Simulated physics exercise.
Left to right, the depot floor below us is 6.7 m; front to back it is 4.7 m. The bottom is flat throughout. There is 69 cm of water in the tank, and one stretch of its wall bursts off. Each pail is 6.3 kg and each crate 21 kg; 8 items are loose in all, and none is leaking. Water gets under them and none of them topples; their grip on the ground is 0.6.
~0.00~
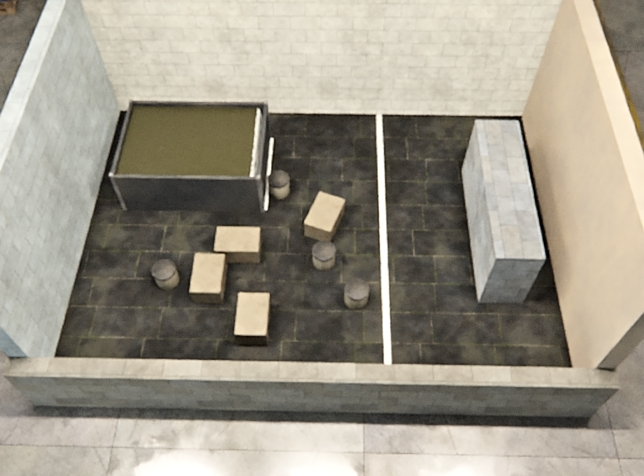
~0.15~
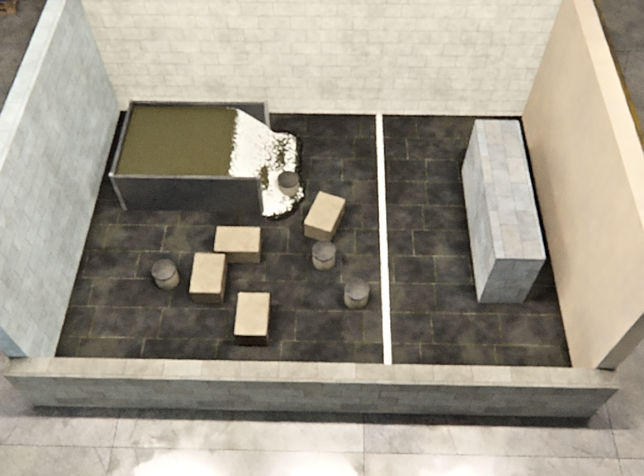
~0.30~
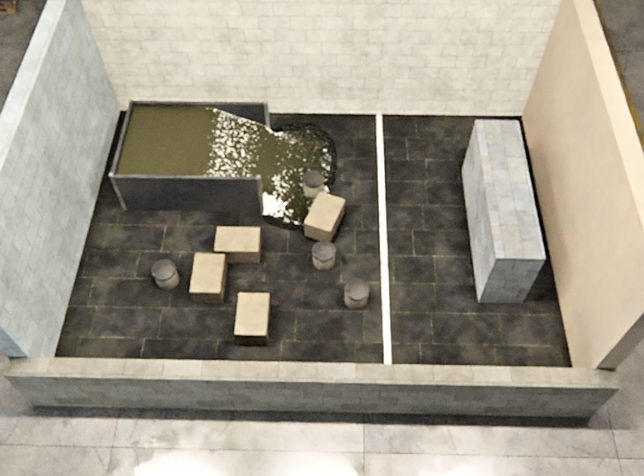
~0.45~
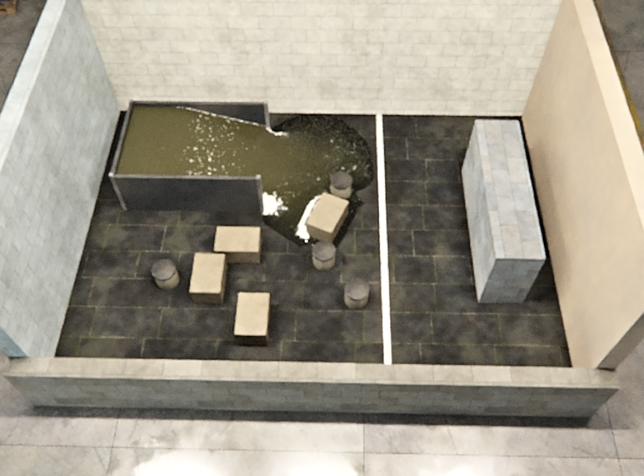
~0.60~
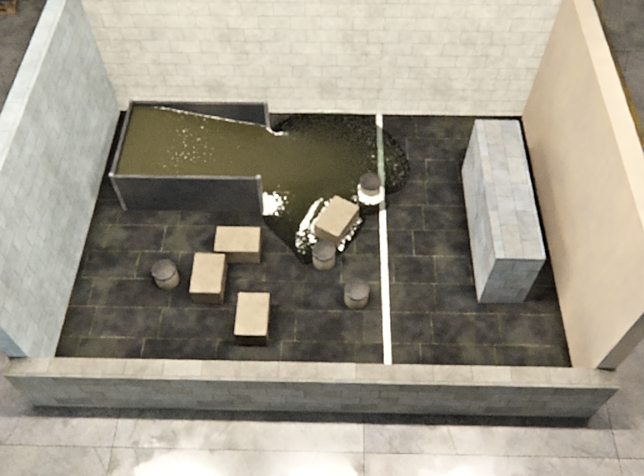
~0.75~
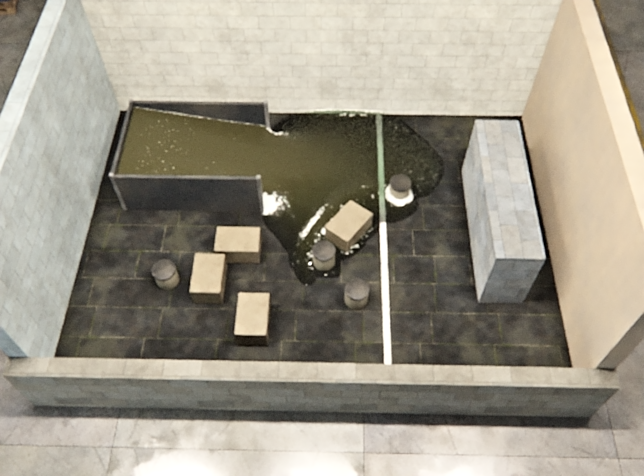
The clip shows murky water pouring from the open right end of a tank and spreading across a dark tiled floor, carrying one pail rightward past a white line, then pushing a nearby crate a shorter way.
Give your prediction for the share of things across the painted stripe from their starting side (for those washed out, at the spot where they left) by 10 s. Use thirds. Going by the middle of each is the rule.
Under a third.
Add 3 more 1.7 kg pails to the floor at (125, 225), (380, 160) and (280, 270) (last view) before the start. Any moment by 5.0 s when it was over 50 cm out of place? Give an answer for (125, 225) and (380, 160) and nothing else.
In that order: Under, more.
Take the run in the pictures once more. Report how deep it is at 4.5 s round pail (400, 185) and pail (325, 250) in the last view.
About 9 and 3 cm.
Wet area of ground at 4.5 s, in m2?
About 22 m2.
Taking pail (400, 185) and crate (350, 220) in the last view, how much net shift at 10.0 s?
So you get 250 cm for the one named first, 200 cm for the other.
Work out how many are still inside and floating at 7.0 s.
Count: 3.
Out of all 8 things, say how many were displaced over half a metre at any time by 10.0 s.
8.
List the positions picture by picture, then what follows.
A pail at (278, 179) rests on the ground; a crate at (325, 211), on the bottom; 2.9 m2 under water; 0 of 8 have shifted, in the first frame.
A pail at (288, 179), on the bottom, 14 cm from its start; a crate at (325, 211), on the bottom; water covers 3.6 m2; 1 of 8 have shifted, in the second frame.
A pail at (313, 179), on the bottom, 52 cm from its start; a crate at (325, 211) rests on the ground; 4.7 m2 under water; 1 of 8 have shifted, in the third frame.
A pail at (341, 180) rests on the ground, 93 cm from its start; a crate at (327, 212), on the bottom, 4 cm from its start; water covers 5.9 m2; 1 of 8 have shifted, in the fourth frame.
A pail at (371, 181) rests on the ground, 136 cm from its start; a crate at (337, 216), on the bottom, 18 cm from its start; 7.2 m2 under water; 2 of 8 have shifted, in the fifth frame.
A pail at (400, 183) rests on the ground, 180 cm from its start; a crate at (349, 220), on the bottom, 38 cm from its start; water covers 8.6 m2; 2 of 8 have shifted, in the sixth frame.
After 2.0 s 2 of 8 are over the mark; 1 afloat.
After 4.5 s 1 of 8 are over the mark; 2 afloat.
After 7.0 s 1 of 8 are over the mark; 3 afloat.
After 10.0 s 0 of 8 are over the mark; 7 afloat.
